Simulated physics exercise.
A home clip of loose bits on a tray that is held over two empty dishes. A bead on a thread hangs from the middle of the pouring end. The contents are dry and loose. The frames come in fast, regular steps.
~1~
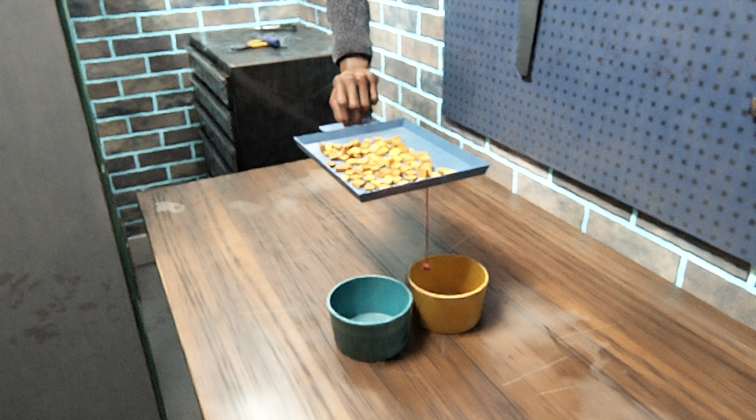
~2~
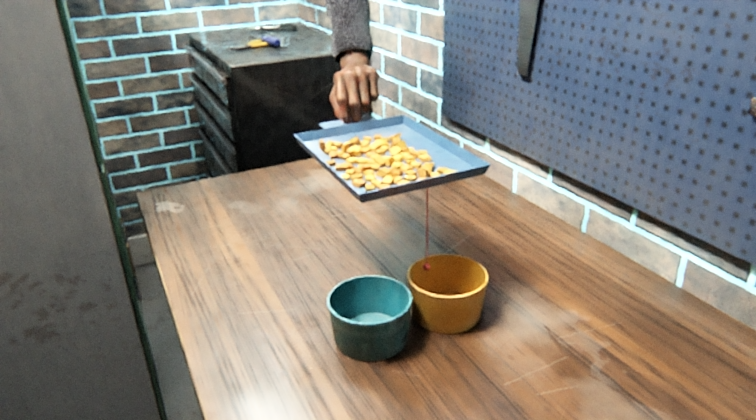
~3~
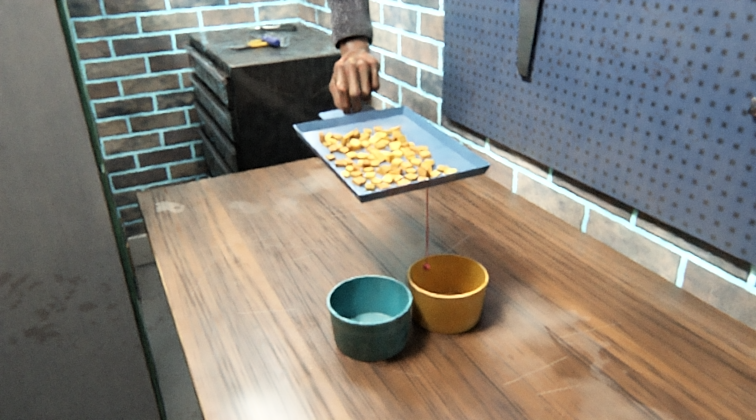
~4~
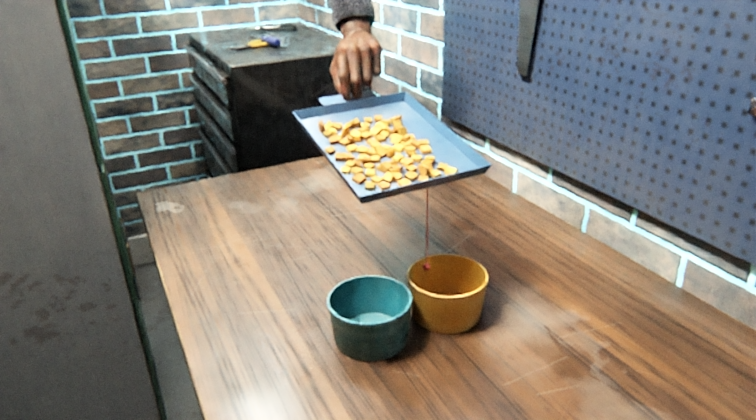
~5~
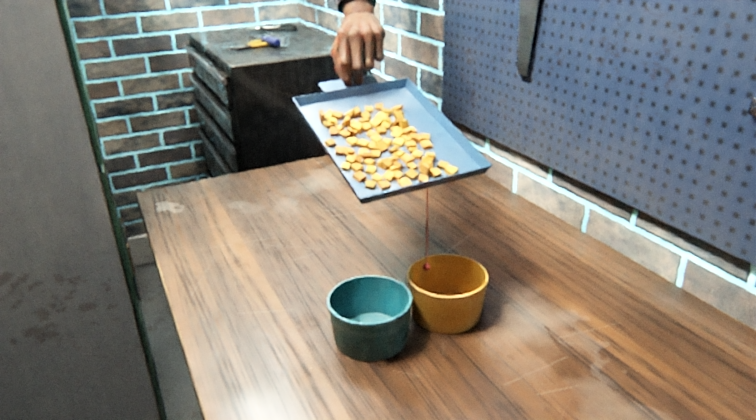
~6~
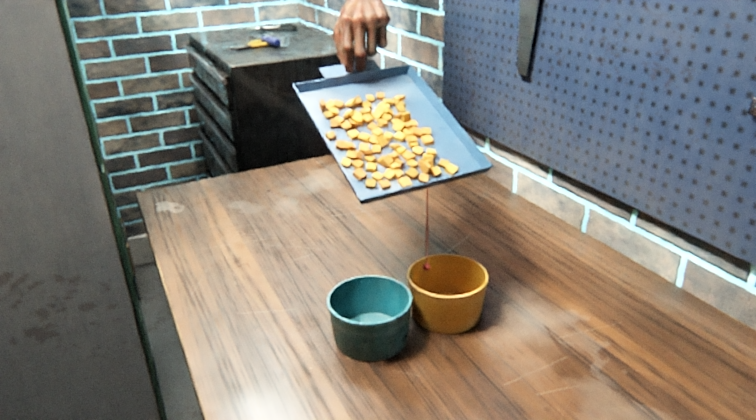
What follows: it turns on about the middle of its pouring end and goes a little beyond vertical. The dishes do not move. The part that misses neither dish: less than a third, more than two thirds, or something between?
They take between a third and two thirds between them.
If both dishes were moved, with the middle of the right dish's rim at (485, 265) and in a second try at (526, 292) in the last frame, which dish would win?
In turn: Left; the left dish.
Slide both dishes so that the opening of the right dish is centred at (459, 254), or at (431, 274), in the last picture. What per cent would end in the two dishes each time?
Roughly 0 per cent, and 30 per cent.
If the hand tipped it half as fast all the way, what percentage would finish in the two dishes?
About 60 per cent.
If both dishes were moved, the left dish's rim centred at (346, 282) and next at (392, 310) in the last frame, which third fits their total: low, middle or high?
In turn: Less than a third; over two thirds.
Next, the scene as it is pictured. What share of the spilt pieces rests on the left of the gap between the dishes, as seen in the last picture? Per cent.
Close to 10 per cent.
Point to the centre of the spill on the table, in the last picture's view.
Roughly at (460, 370).
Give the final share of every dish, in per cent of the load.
The left dish has 20 per cent, the right dish has 30.
Shortly afterwards, tray tipped steeply; the bulk on the tray; a little in the air.
Next, tray tipped past a quarter turn; a little in the left dish; near a quarter in the right dish; near a third outside both; near a quarter in the air.
Some moments later, tray tipped past a quarter turn; near a quarter in the left dish; near a quarter in the right dish; near half outside both.
In the end, tray tipped past a quarter turn; near a quarter in the left dish; near a quarter in the right dish; near half outside both.
